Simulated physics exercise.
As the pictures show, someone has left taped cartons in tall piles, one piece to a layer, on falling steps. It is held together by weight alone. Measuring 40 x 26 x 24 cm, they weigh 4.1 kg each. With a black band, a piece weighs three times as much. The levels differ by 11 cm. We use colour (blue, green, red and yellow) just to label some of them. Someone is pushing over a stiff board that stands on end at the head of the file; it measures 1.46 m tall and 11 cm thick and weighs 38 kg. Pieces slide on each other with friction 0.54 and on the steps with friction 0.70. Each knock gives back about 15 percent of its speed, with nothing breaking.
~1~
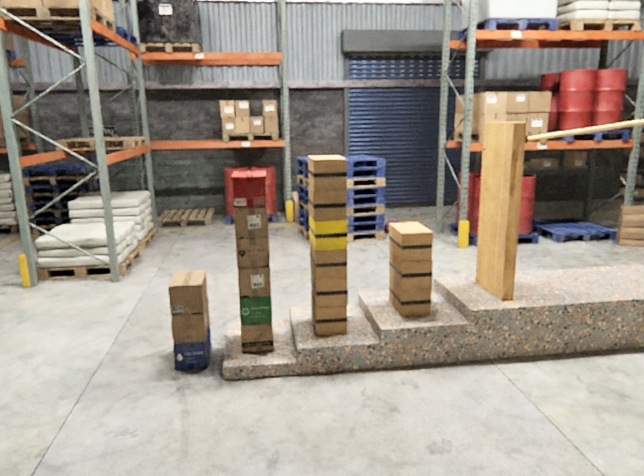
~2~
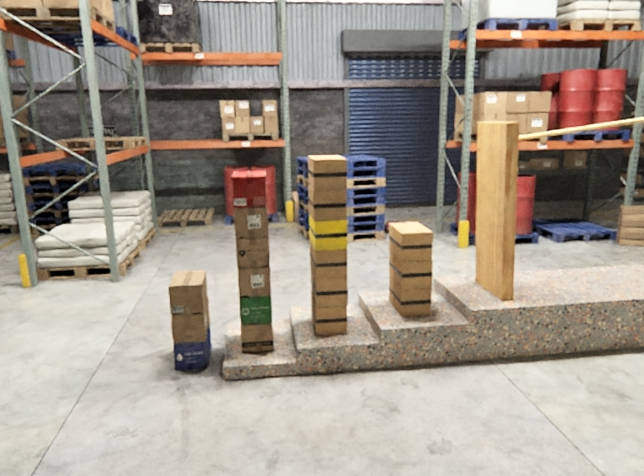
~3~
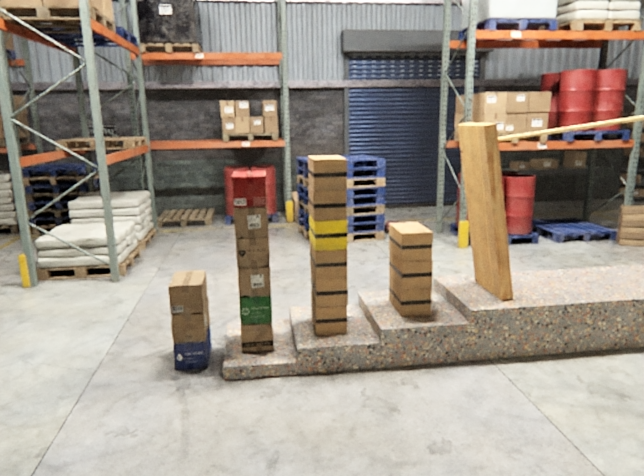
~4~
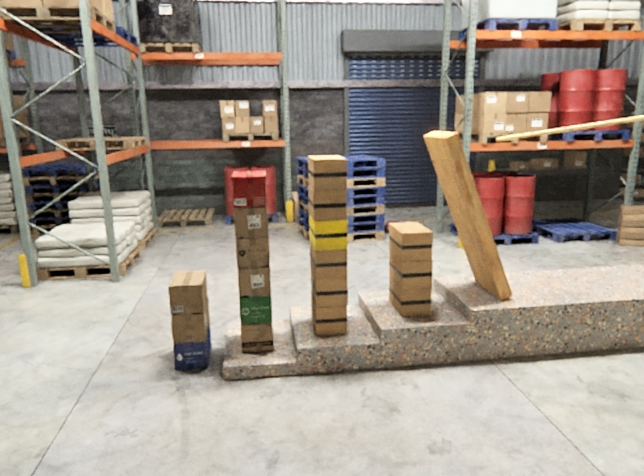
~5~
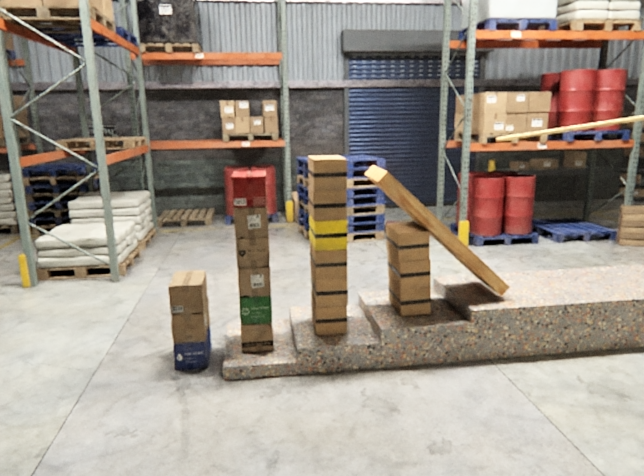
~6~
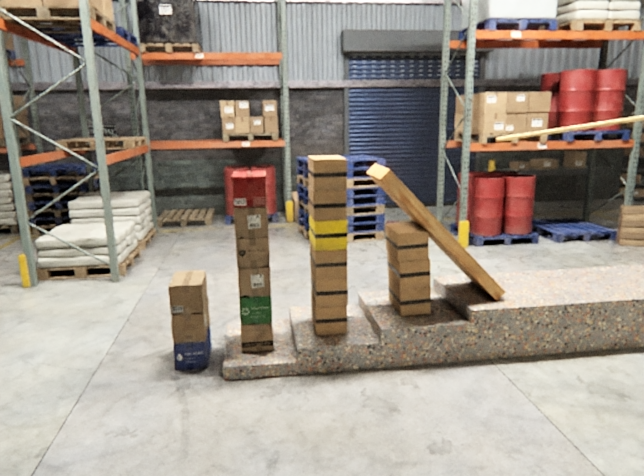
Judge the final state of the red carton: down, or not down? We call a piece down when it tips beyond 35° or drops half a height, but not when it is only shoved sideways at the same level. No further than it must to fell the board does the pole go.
Not down.
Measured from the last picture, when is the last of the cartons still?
That happens at roughly 0.0 seconds.
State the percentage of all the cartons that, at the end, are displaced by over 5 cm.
The share is 0 per cent.
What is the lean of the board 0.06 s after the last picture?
Around 45 degrees.
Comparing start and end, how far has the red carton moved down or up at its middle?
At the end it is roughly 0 cm lower than at the start.
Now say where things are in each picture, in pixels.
In the first frame (we follow the side turned to the camera), pole end (526, 140) 10 cm short, board 0° from upright; red carton (249, 192); green carton (256, 311); blue carton (190, 356); no other piece has moved.
In the second frame, pole end 48 mm in, board 2° from upright; red carton (249, 192).
In the third frame, pole end 18 cm in, stopped, board 10° from upright; red carton (249, 192); no other piece has moved.
In the fourth frame, pole end (494, 140) 18 cm in, stopped, board 22° from upright; red carton (249, 192); no other piece has moved.
In the fifth frame, pole end (494, 140) 18 cm in, stopped, board 47° from upright; red carton (249, 192); one has shifted.
In the sixth frame, pole end (494, 140) 18 cm in, stopped, board 44° from upright; red carton (249, 192); yellow carton (331, 236); green carton (256, 311); one has shifted.
Then, 0.06 s on from the sixth picture, board 43° from upright; none of the 18 cartons down; red carton unmoved.
Finally, board 44° from upright; none of the 18 cartons down; red carton unmoved; yellow carton unmoved; green carton unmoved. Seen by the last camera, middles, red carton near (250, 188), yellow carton near (328, 230).
